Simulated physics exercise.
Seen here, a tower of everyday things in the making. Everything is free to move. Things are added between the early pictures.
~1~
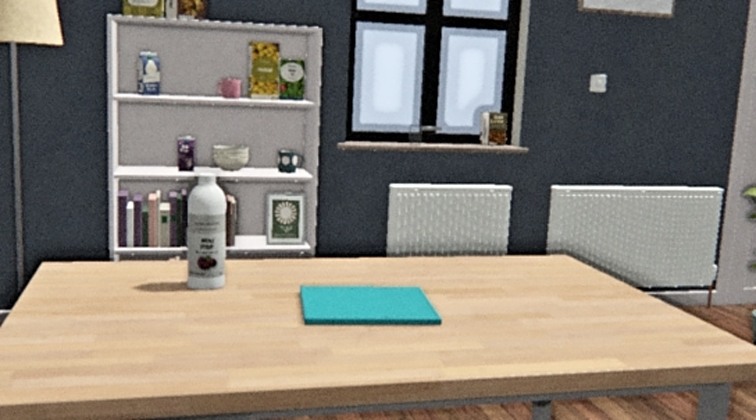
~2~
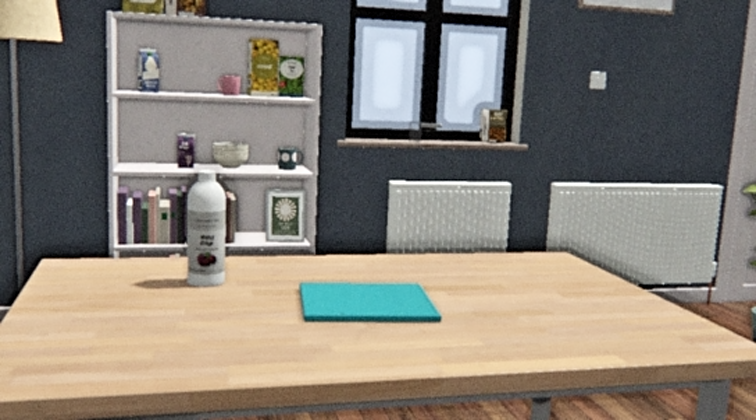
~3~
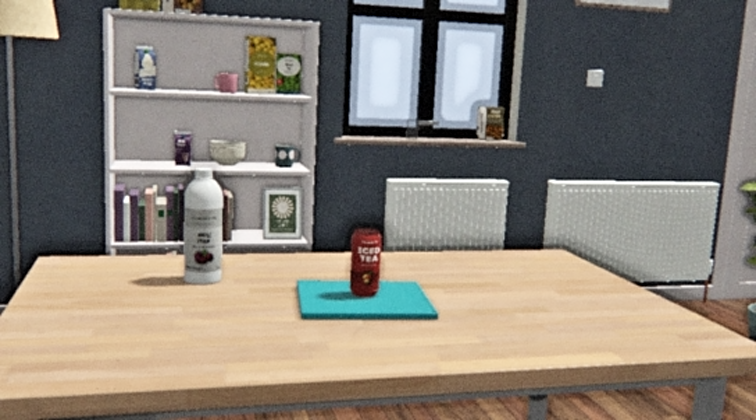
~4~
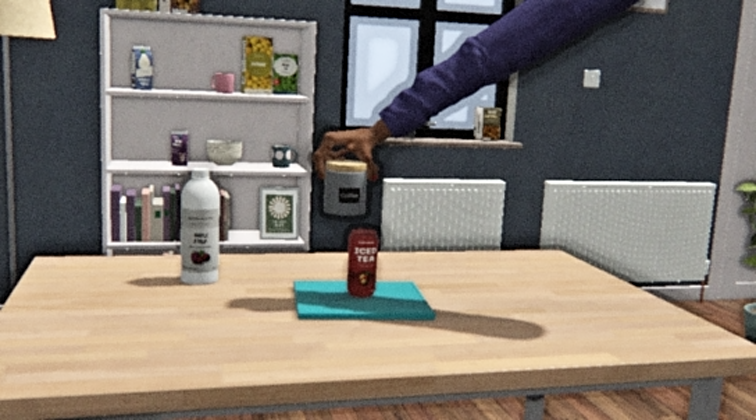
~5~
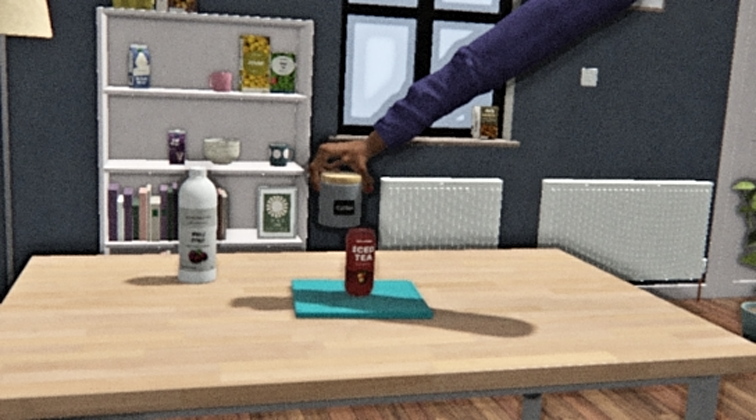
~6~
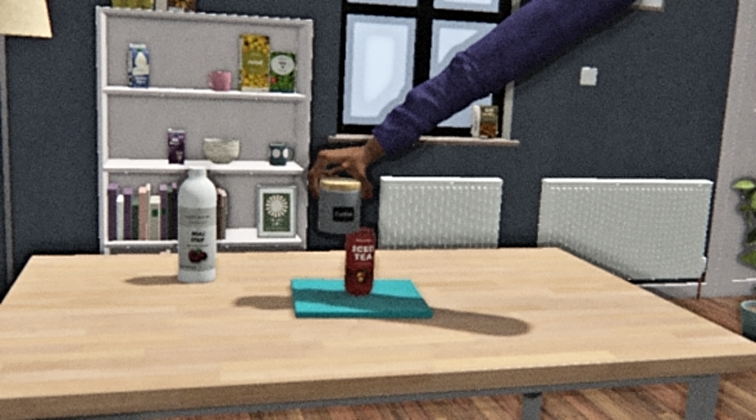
A red can appeared on the turquoise tray beside a white bottle on the table, then a hand in a purple sleeve held a grey jar above it and lowered it slightly.
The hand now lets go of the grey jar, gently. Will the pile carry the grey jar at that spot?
The pile gives way.
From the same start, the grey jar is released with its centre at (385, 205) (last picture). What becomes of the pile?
Then it comes apart.
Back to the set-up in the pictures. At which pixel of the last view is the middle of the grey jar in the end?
Around (309, 273).
Then, 0.30 s on from there, grey jar now fallen.
Then, 0.40 s on from there, things are still on the move.
Then, 1.70 s on from there, nothing new.
In the end, fallen, grey jar; the other 3 unmoved. At the end, from the last picture's camera, grey jar near (309, 273). The pile loses its balance.
